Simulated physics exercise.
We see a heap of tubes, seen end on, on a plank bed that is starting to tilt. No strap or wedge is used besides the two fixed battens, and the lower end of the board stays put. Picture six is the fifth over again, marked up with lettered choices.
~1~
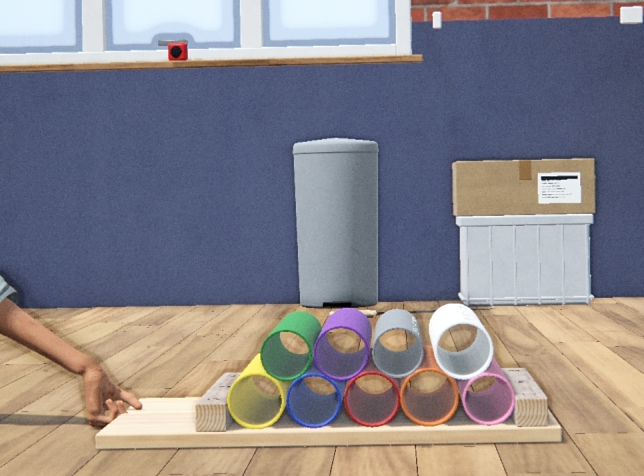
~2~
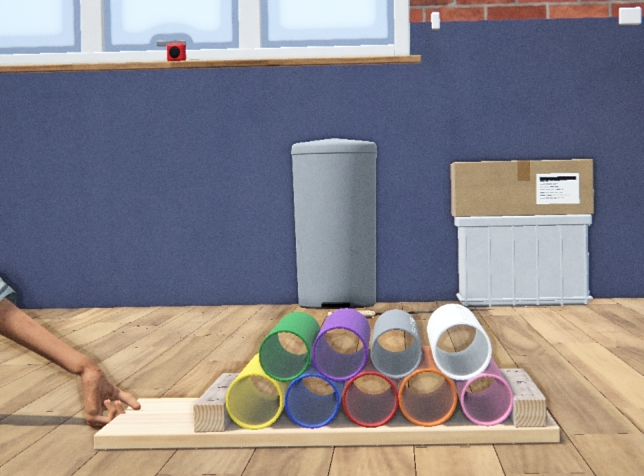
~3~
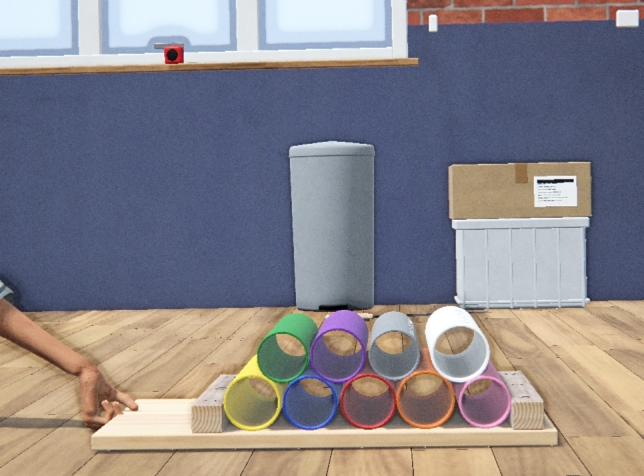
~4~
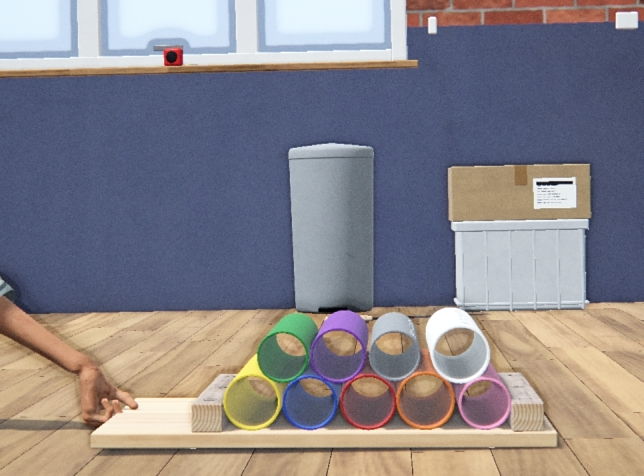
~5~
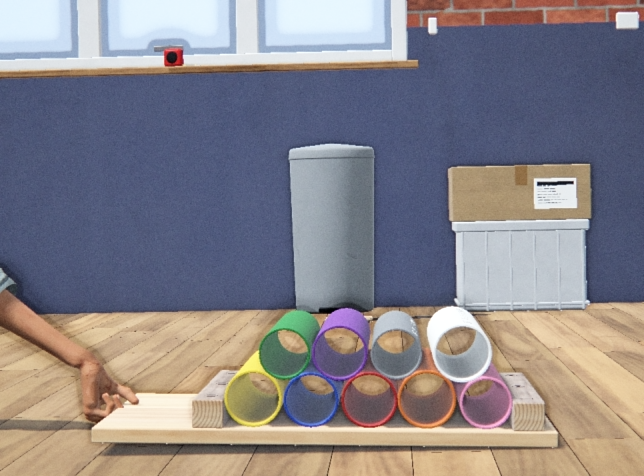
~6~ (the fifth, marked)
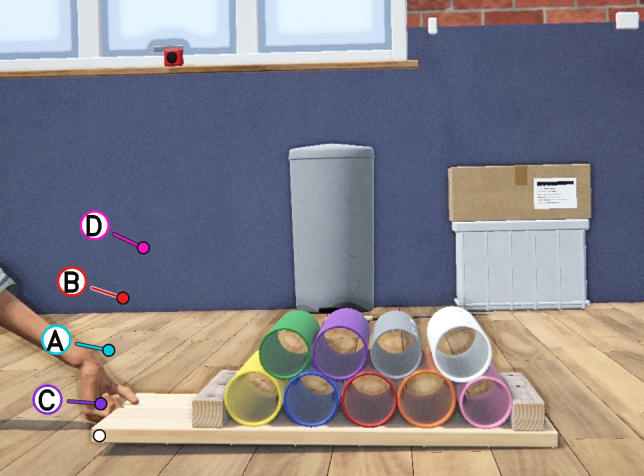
A hand holding the left end of a wooden board stacked with two rows of colourful tubes, barely anything moving.
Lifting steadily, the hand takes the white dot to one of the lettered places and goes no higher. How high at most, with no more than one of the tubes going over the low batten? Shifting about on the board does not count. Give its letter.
Raise it to D.
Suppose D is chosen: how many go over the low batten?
The count is one.
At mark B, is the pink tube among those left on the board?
Yes.
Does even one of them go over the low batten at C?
No, at C.
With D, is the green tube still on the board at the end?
Yes, with D.
On the marked copy, A at (108, 350); B at (123, 298); C at (101, 404); D at (143, 248); the white dot at (99, 436).
Following D. Soon after the start, board at 16°.
Later, board at 26°.
In the end, board at 26°, one over the low batten (white).
As for the rest, A none over the low batten; B none over the low batten; C none over the low batten.
